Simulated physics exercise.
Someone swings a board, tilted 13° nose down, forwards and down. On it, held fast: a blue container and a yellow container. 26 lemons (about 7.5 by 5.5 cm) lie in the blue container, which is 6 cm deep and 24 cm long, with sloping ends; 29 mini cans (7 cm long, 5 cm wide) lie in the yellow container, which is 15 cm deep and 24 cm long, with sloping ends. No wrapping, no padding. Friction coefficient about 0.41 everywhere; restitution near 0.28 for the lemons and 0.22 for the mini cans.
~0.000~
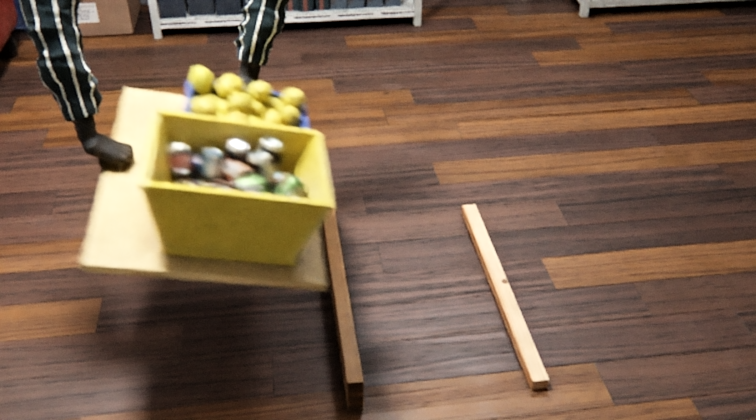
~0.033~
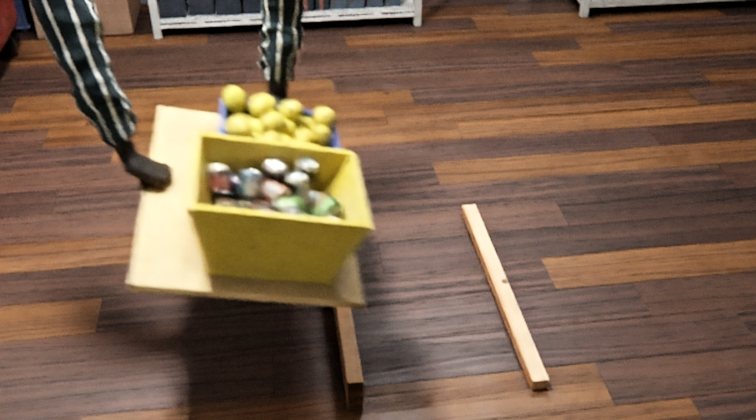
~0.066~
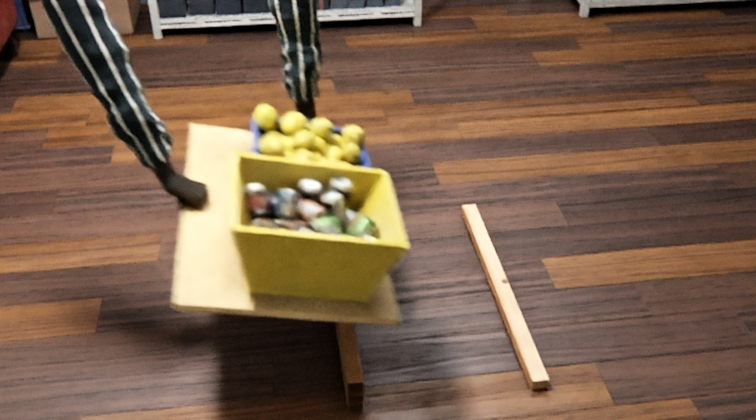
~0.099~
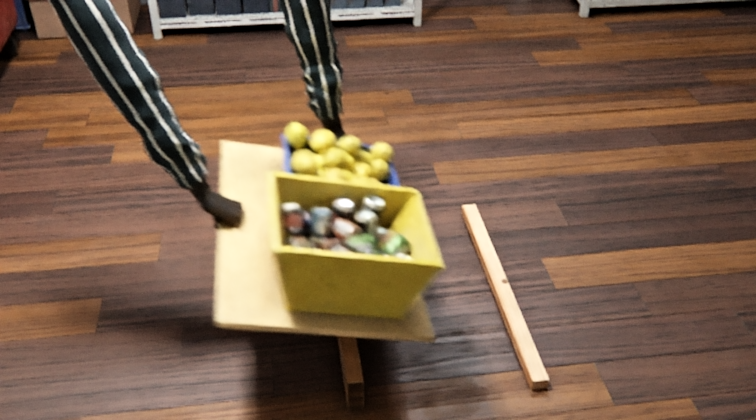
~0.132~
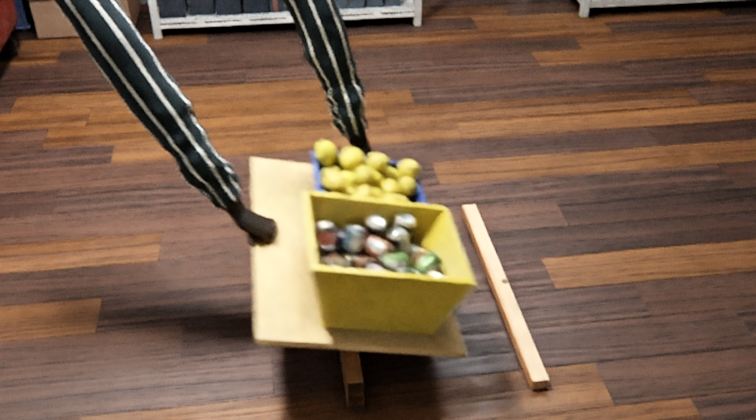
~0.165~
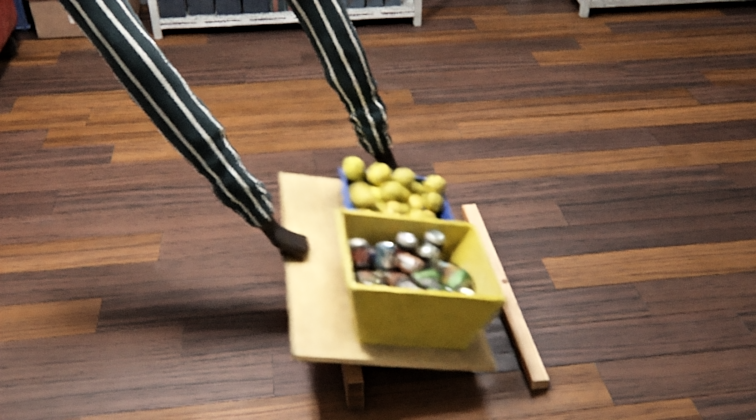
Two arms in striped sleeves moved a tilted board forward and down to the right over the wooden floor, carrying a yellow container of mini cans and a blue container of yellow balls.
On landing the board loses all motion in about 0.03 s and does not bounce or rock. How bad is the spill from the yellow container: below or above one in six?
The yellow container loses less than a sixth of its mini cans.
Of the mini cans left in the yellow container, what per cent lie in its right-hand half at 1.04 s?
About 60 per cent.
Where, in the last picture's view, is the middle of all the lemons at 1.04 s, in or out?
Near (462, 241).
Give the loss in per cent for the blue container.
Blue container 35 per cent.
After 0.19 s, it lands.
After 0.27 s, the blue container has all 26 and the yellow container has all 29.
After 0.39 s, the blue container is down by 6 of 26 and the yellow container has all 29.
After 0.61 s, the blue container is down by 9 of 26 and the yellow container is down by 1 of 29.
Outcome (at 1.04 s), the blue container is down by 9 of 26 and the yellow container is down by 1 of 29. Asked share, 1 of 29, 3 per cent.
